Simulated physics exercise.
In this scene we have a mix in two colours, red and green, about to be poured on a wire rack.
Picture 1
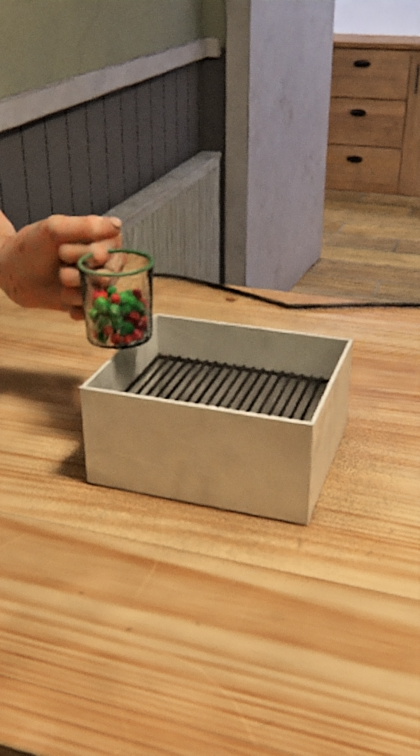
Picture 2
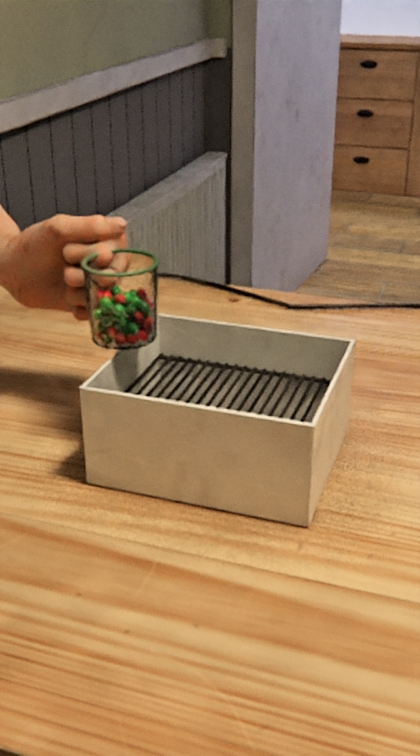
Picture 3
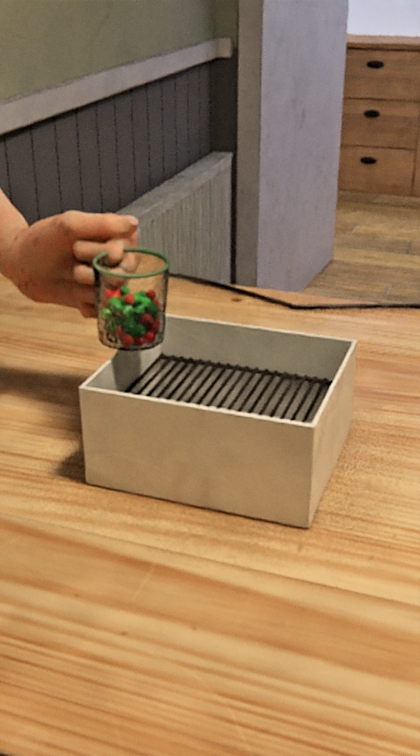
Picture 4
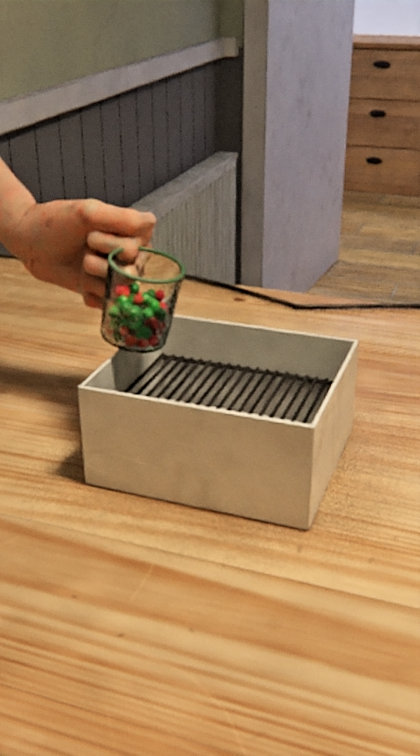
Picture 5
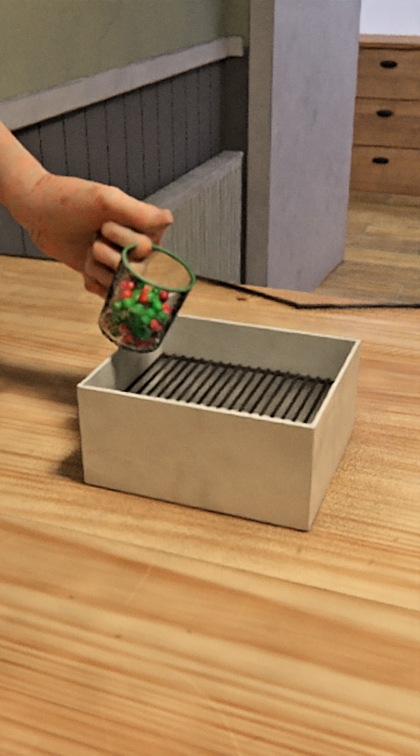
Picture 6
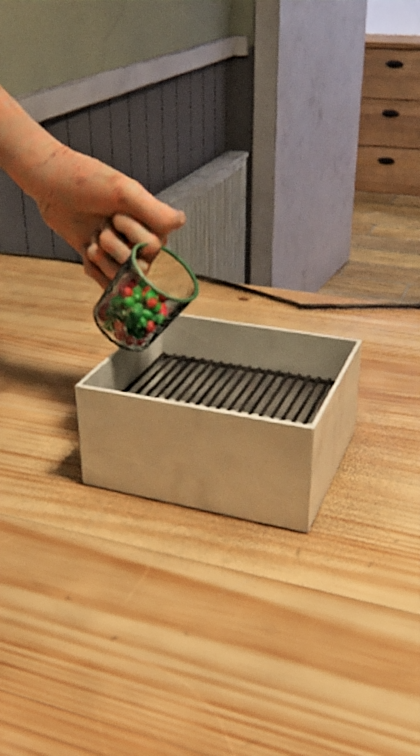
On a wooden table, a hand held a clear cup of small red and green pieces above a pale box with a dark rack inside, then moved slightly right and steadily tilted the cup rightward.
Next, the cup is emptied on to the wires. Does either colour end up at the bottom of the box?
Once it's all poured, the red bits are trapped above and the green bits are trapped above.
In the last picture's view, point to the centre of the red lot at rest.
About (189, 403).
Then, 0.28 s after the last picture, red ones, all in the cup; green ones, all in the cup.
Then, 0.58 s after the last picture, red ones, nearly all in the cup, a stray few on or over the wires; green ones, nearly all in the cup, a small part on or over the wires.
Then, 0.94 s after the last picture, red ones, all on or over the wires; green ones, all on or over the wires.
At rest, red ones, all on the wires, none under the rack; green ones, all on the wires, none under the rack.
